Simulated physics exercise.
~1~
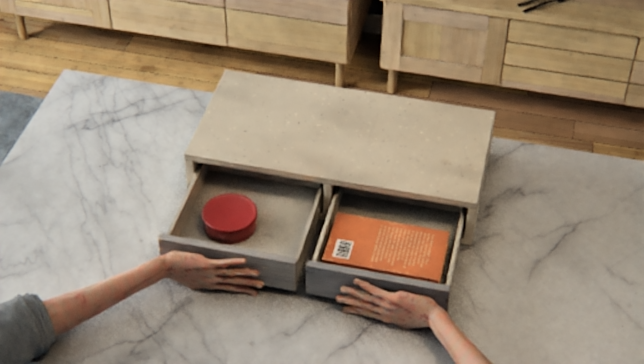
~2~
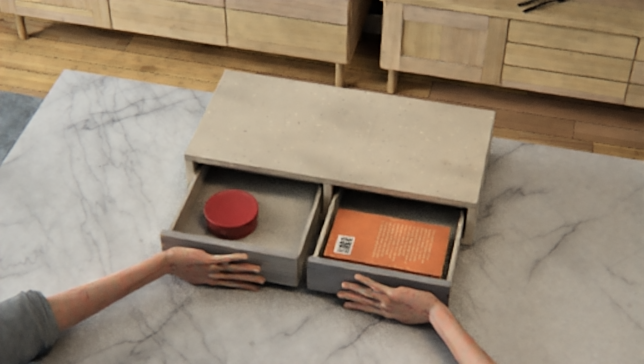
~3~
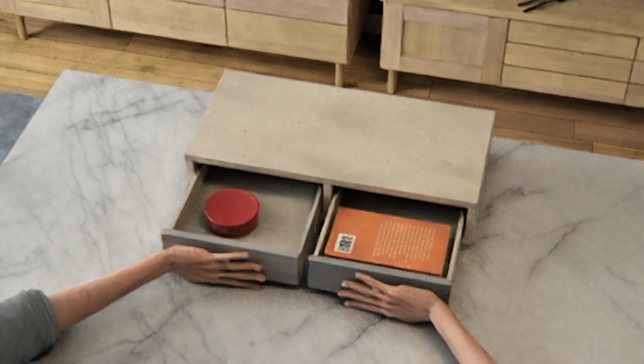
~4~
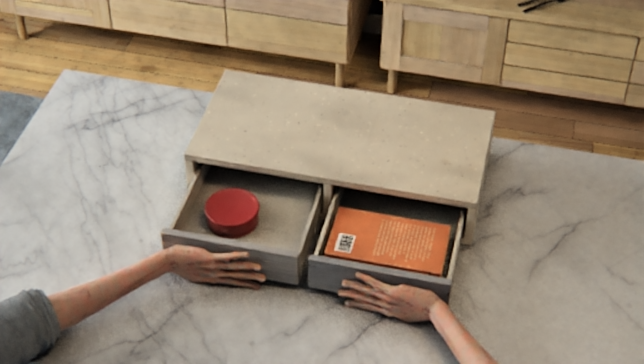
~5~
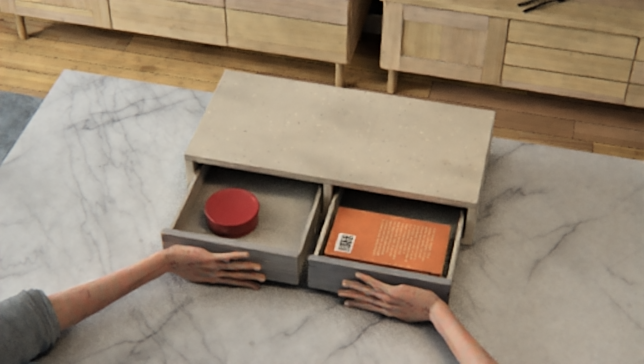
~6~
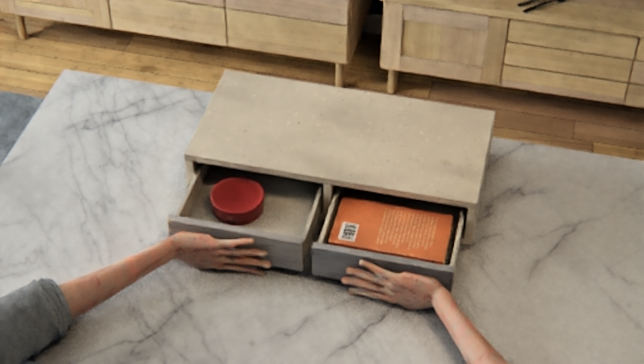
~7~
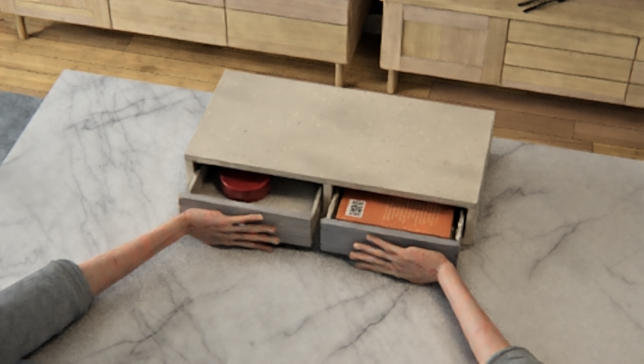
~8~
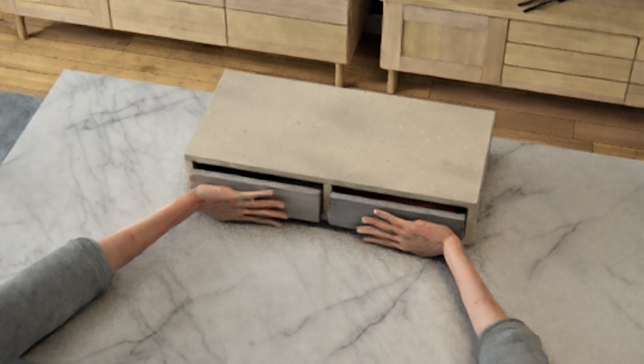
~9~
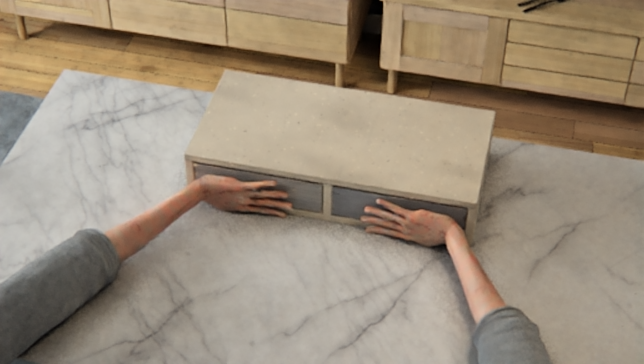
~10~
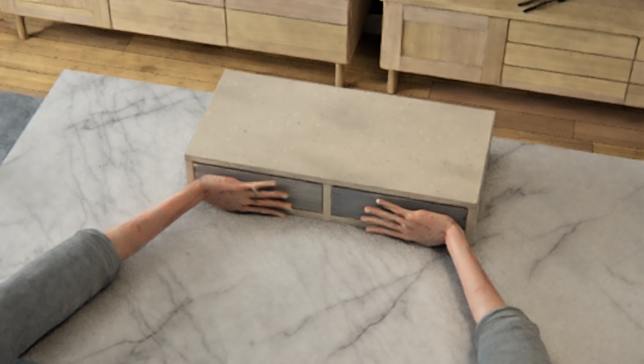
We see a low chest on a marble surface with two open drawers, a red tub in the left and an orange book in the right. Two hands rest on the fronts, then push both drawers in together until they sit flush, hiding the contents.
